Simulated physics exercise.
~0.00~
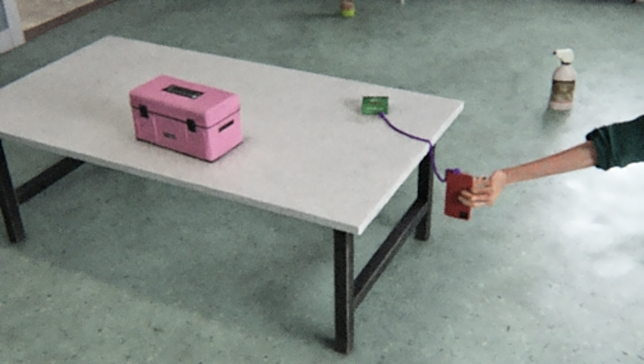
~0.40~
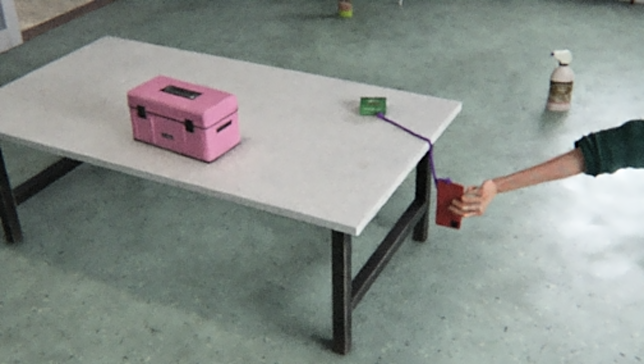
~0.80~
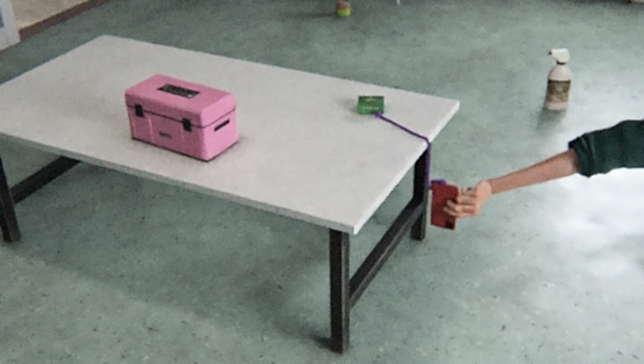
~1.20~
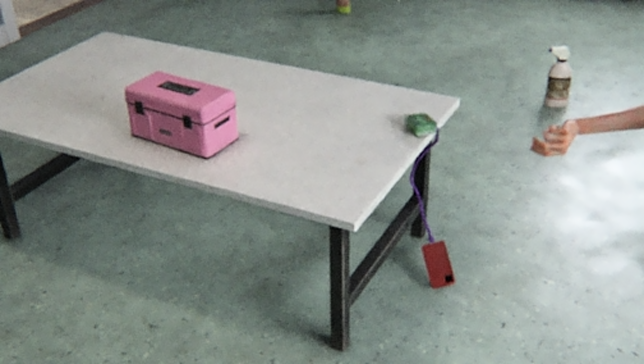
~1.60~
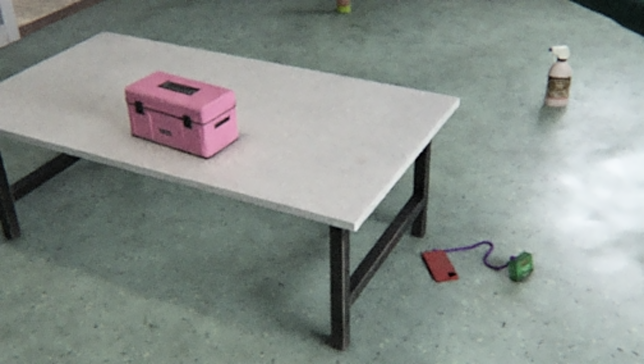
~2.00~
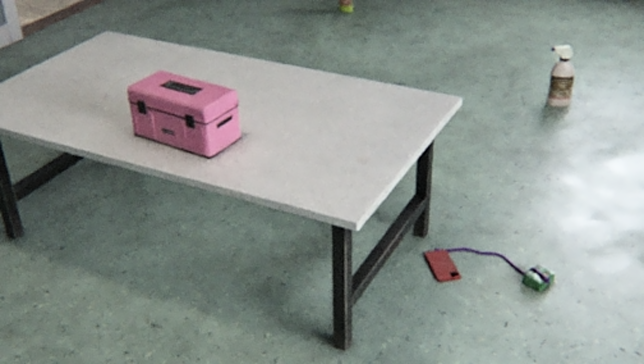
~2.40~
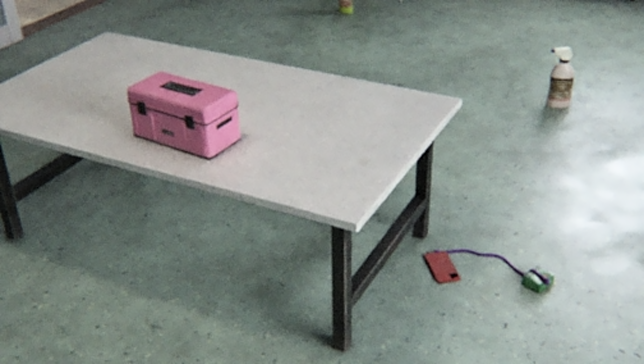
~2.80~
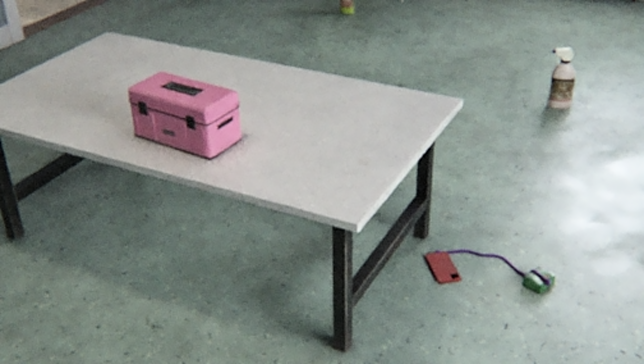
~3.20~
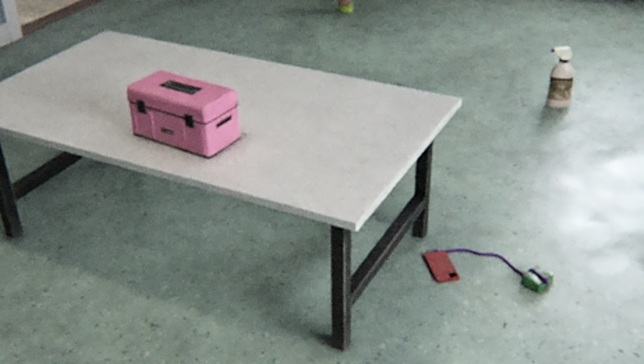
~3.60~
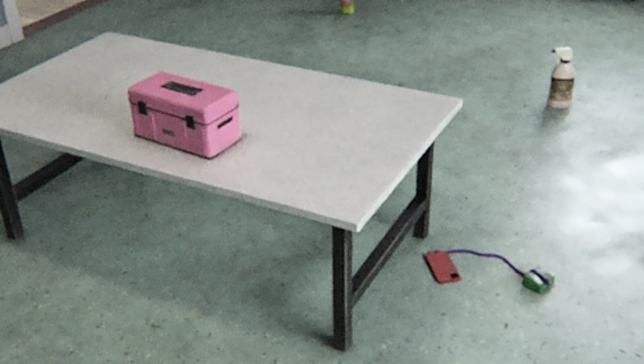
A red phone, tied by a purple cord to a small green box on a pale table, is held by a hand just beyond the table's right edge. The hand lowers it slightly, then lets go and draws back to the right. The phone drops toward the floor, and the taut cord drags the green box across the tabletop to the edge. The box goes over and lands to the right of the phone, tumbling a little farther before settling. Both lie still on the green floor, joined by the cord, while the pink toolbox stays on the table.
